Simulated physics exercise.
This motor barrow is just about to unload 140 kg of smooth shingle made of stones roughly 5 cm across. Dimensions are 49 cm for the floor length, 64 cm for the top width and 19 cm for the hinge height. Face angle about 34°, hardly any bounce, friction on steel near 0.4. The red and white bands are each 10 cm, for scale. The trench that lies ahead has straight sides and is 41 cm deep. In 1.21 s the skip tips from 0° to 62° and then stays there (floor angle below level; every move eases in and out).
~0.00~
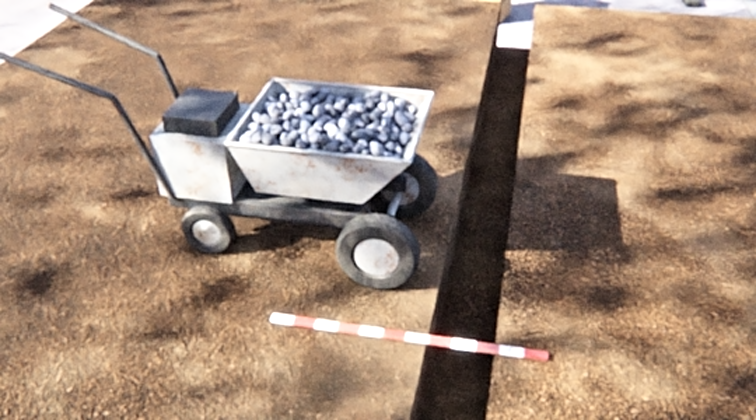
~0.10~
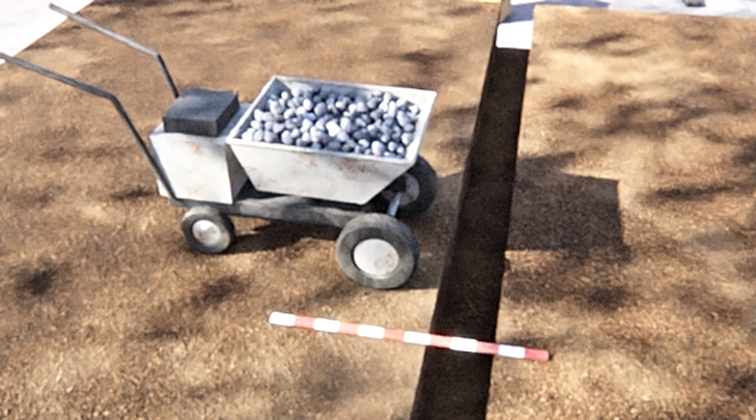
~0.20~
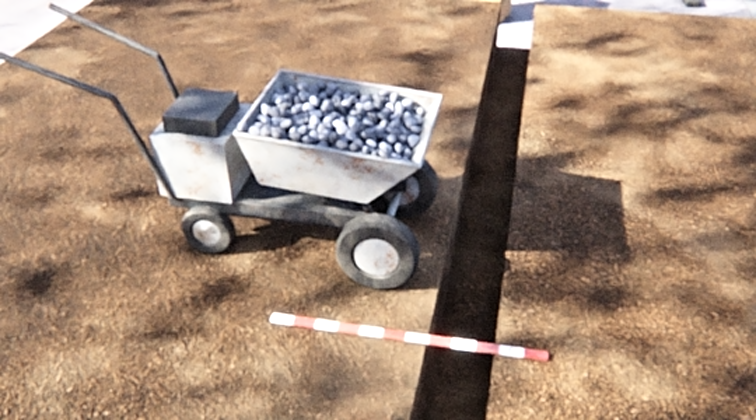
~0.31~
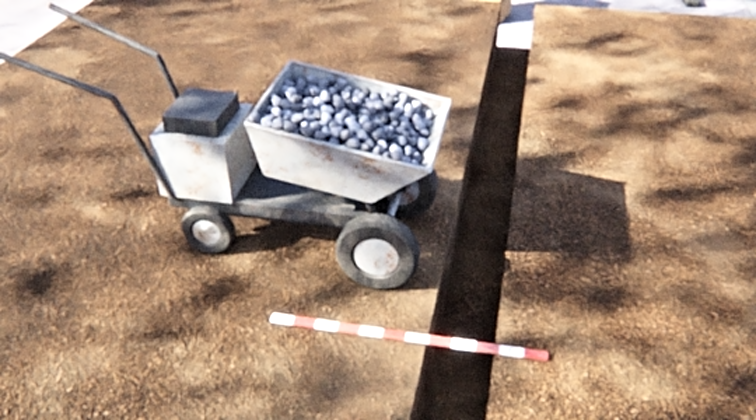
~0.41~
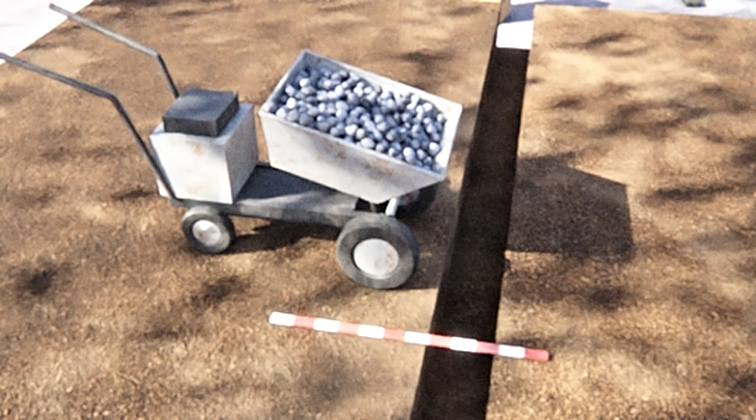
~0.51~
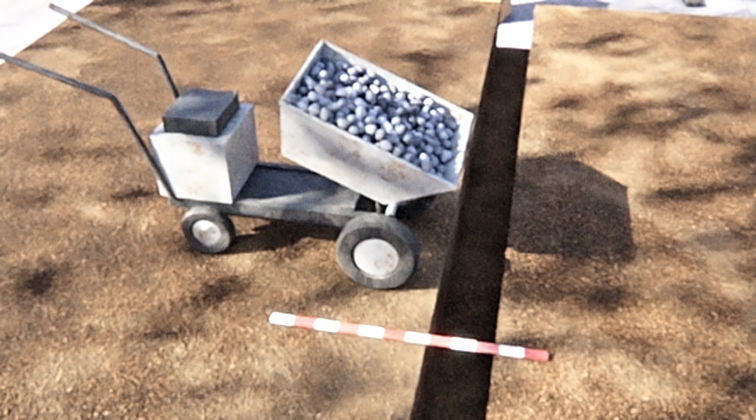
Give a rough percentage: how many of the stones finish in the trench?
26 %.
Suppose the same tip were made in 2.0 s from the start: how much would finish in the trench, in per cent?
Roughly 30 per cent would.
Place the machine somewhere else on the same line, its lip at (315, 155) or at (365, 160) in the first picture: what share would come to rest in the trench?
First spot about 90, second spot about 65 per cent.
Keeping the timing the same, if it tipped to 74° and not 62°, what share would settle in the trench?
Near 15 per cent then.
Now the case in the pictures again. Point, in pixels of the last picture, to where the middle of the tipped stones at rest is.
Roughly at (548, 264).
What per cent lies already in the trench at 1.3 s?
About 0 per cent by then.
After 0.9 s the floor is at 52°; 99 % in the skip, 1 % in the trench; the foremost stones are at (495, 206).
After 1.3 s the floor is at 62°; 63 % in the skip, 2 % in the trench, 35 % past the trench; the foremost stones are at (597, 279).
After 1.7 s the floor is at 62°; 32 % in the skip, 2 % in the trench, 66 % past the trench; the foremost stones are at (709, 280).
After 3.6 s the floor is at 62°; 0 % in the skip, 26 % in the trench, 74 % past the trench; the foremost stones are past the picture's edge.
